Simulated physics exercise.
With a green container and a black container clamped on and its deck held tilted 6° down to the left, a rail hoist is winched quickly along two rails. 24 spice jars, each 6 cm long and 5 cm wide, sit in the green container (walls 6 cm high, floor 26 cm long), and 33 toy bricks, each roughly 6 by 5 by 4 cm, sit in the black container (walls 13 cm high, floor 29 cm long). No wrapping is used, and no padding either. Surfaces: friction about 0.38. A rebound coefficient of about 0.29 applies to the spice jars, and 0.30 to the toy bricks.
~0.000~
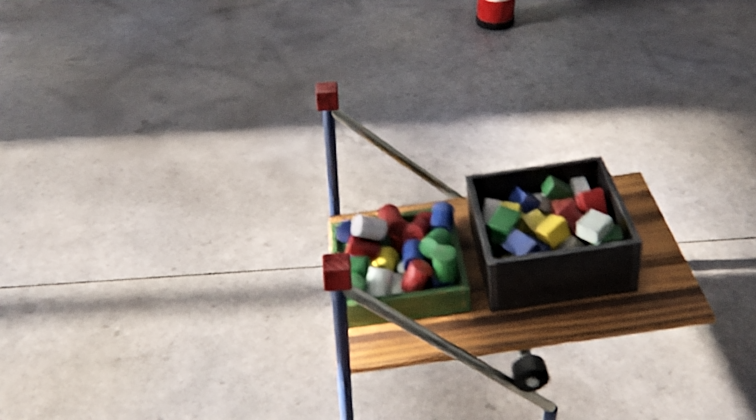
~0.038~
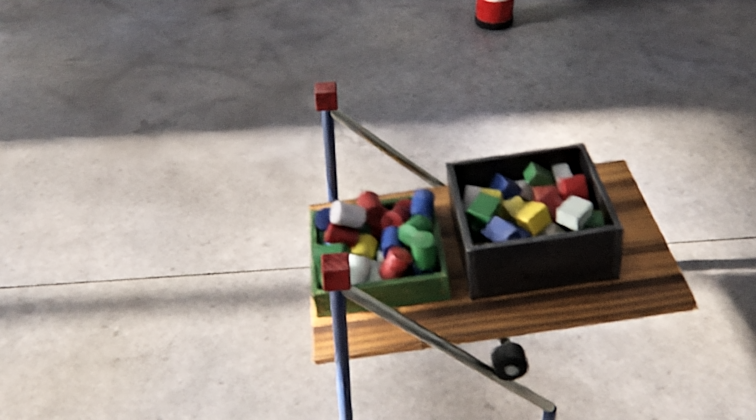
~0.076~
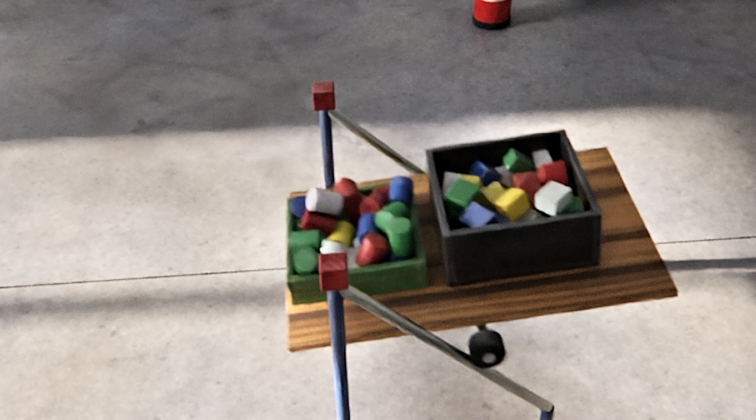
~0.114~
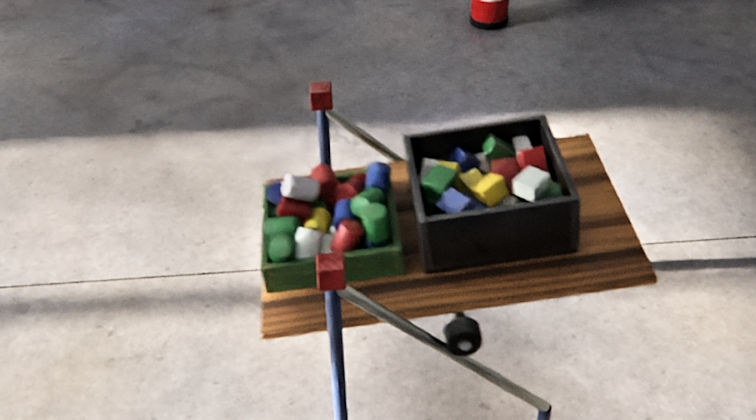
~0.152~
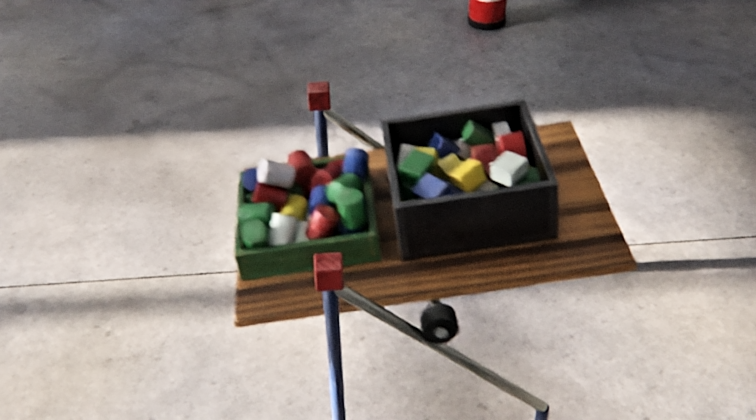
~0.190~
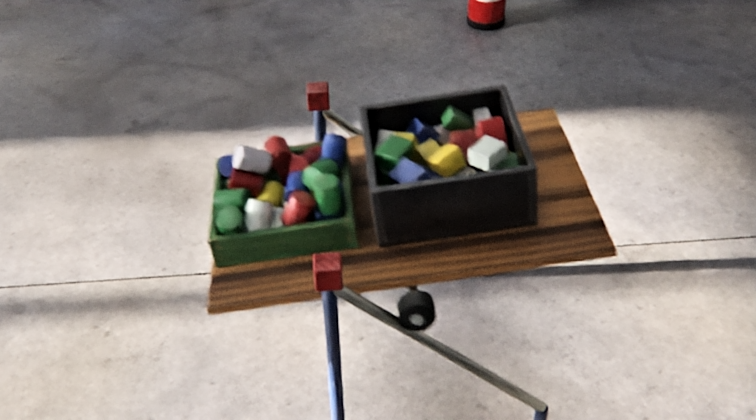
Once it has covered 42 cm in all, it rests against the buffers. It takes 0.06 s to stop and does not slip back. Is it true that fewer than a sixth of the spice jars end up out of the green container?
No: I expect the escaped count to land north of a sixth.
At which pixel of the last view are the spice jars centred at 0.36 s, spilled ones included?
Somewhere around pixel (207, 150).
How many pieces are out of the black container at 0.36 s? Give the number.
Estimate for the black container by then: Some 0 out.
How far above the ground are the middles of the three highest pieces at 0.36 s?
Mean height: Near 78 cm.
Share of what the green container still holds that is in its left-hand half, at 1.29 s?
Close to 60 in every hundred.
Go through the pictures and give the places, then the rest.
In the first frame (each is followed by its nearest rim corner in this view; the camera pans a little), green container, (462, 287); black container, (635, 241); moved 0 cm; none out.
Green container, (441, 274); black container, (616, 227); moved 6 cm, in the second frame.
Green container, (418, 261); black container, (595, 212); moved 12 cm, in the third frame.
Green container, (394, 247); black container, (573, 198); moved 18 cm, in the fourth frame.
Green container, (370, 233); black container, (551, 183); moved 24 cm, in the fifth frame.
Green container, (347, 219); black container, (529, 167); moved 30 cm; none out, in the sixth frame.
After 0.24 s, the buffers are touched.
After 0.36 s, green container 21 in, 3 out and black container 33 in, 0 out.
After 0.52 s, green container 18 in, 6 out and black container 33 in, 0 out.
After 0.74 s, green container 15 in, 9 out and black container 32 in, 1 out.
When it is over (at 1.29 s), green container 14 in, 10 out and black container 32 in, 1 out. Asked share, 10 of 24, 42 per cent.
